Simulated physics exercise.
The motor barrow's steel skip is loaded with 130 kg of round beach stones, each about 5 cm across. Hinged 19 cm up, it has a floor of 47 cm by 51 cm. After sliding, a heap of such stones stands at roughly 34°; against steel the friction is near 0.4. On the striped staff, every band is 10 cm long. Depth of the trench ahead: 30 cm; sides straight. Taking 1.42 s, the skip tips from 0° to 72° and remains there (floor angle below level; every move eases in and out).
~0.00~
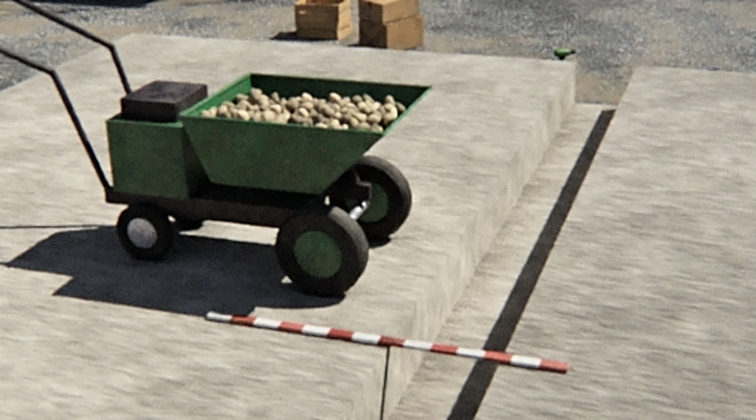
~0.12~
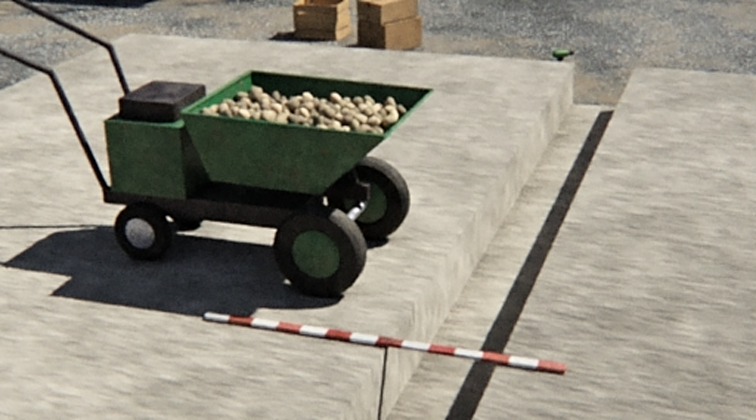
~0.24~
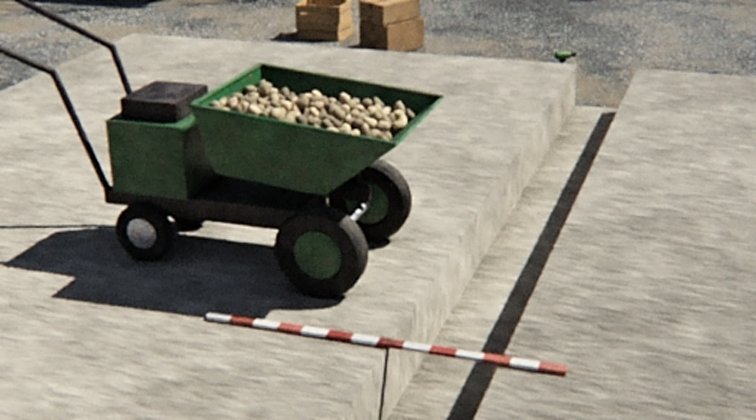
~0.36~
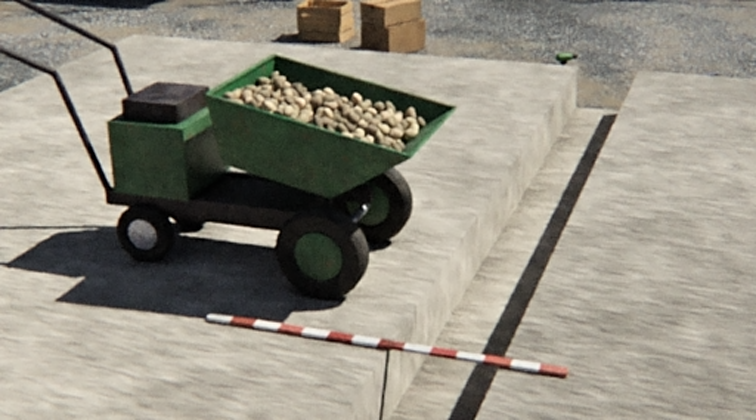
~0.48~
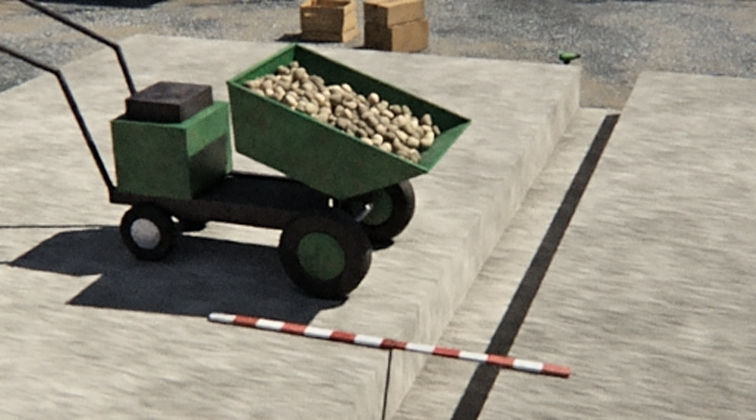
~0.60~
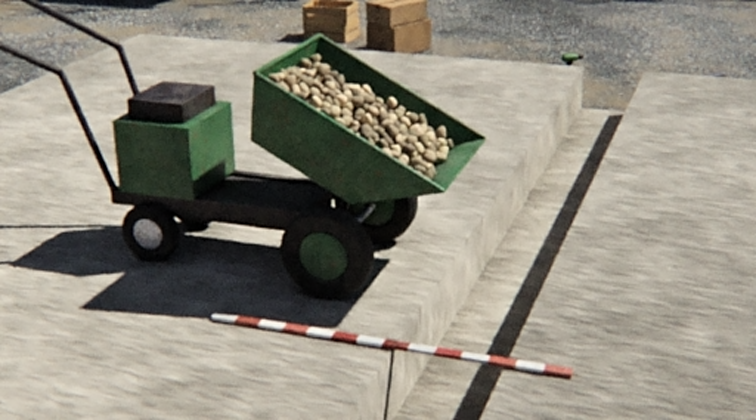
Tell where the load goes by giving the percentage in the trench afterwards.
About 75 per cent of the load is in the trench.
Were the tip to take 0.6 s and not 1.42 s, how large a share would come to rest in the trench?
I'd put it at some 65 in a hundred.
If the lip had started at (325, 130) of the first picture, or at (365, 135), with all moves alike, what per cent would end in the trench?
First place: Near 100%; second place: Near 95%.
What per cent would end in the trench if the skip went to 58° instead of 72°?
It would come to about 70 percent.
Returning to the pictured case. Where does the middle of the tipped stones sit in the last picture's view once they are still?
The middle should be near (514, 335).
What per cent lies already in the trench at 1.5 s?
Around 55 per cent of it, at that instant.
After 1.1 s the floor is at 60°; 98 % in the skip, 2 % in the trench; the foremost stones are at (500, 251).
After 1.5 s the floor is at 72°; 28 % in the skip, 53 % in the trench, 19 % past the trench; the foremost stones are at (647, 297).
After 1.9 s the floor is at 72°; 3 % in the skip, 72 % in the trench, 25 % past the trench; the foremost stones are at (743, 318).
After 3.8 s the floor is at 72°; 0 % in the skip, 75 % in the trench, 25 % past the trench; the foremost stones are past the picture's edge.
